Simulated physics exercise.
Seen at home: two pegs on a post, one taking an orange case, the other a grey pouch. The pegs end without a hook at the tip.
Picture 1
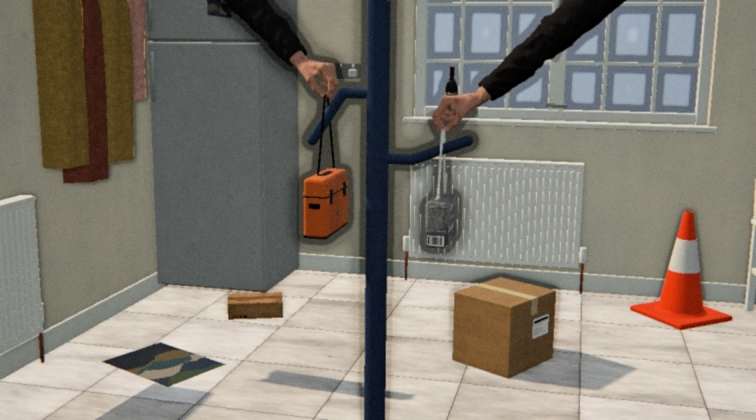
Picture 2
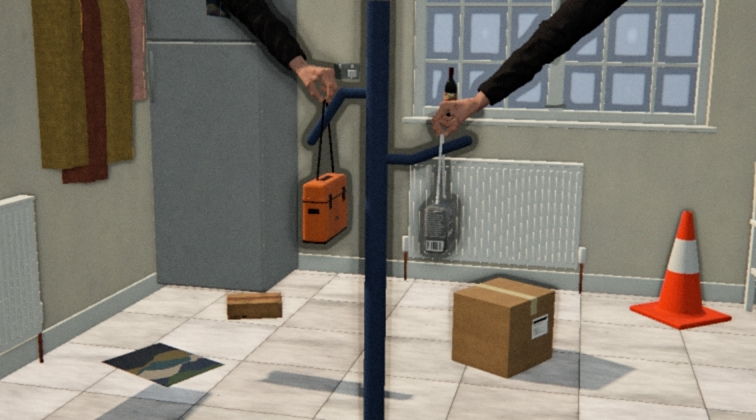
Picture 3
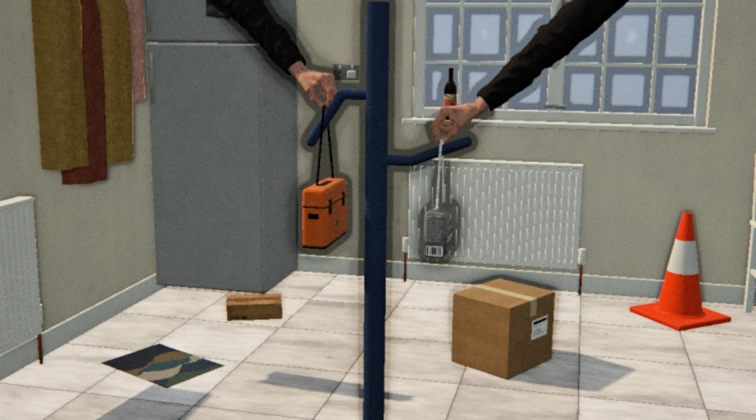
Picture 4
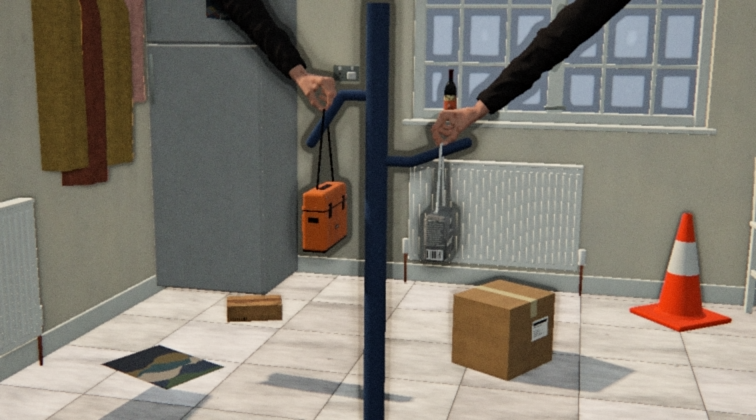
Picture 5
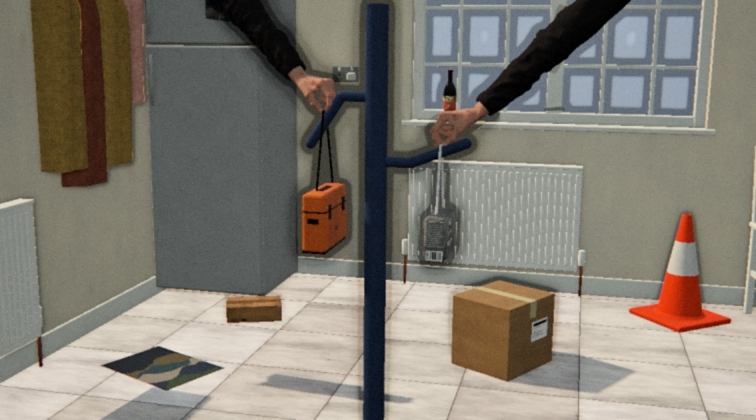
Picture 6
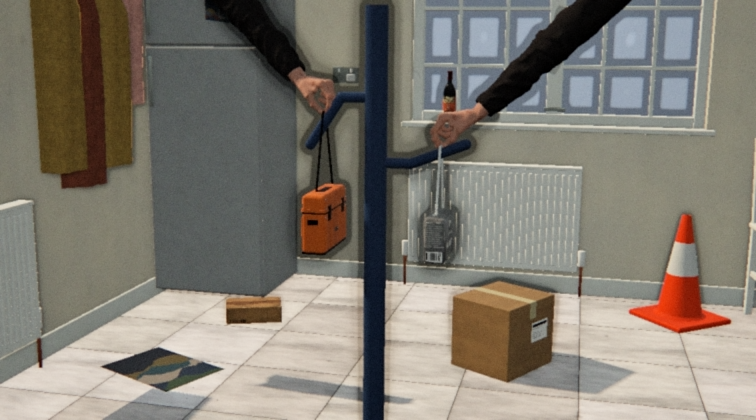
Two hands held an orange case and a grey pouch by their straps beside the pegs on a blue post, lowering both slightly, and then they barely moved.
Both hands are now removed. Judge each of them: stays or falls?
Orange case: Falls, grey pouch: Stays.
Then, 0.26 s later than the last view, orange case falling near (325, 282); grey pouch hanging from its loop near (438, 238).
Then, 0.48 s later than the last view, orange case on the floor; grey pouch hanging from its loop near (436, 238).
Finally, orange case on the floor; grey pouch hanging from its loop near (434, 238). The orange case slips off its peg and the grey pouch holds on.
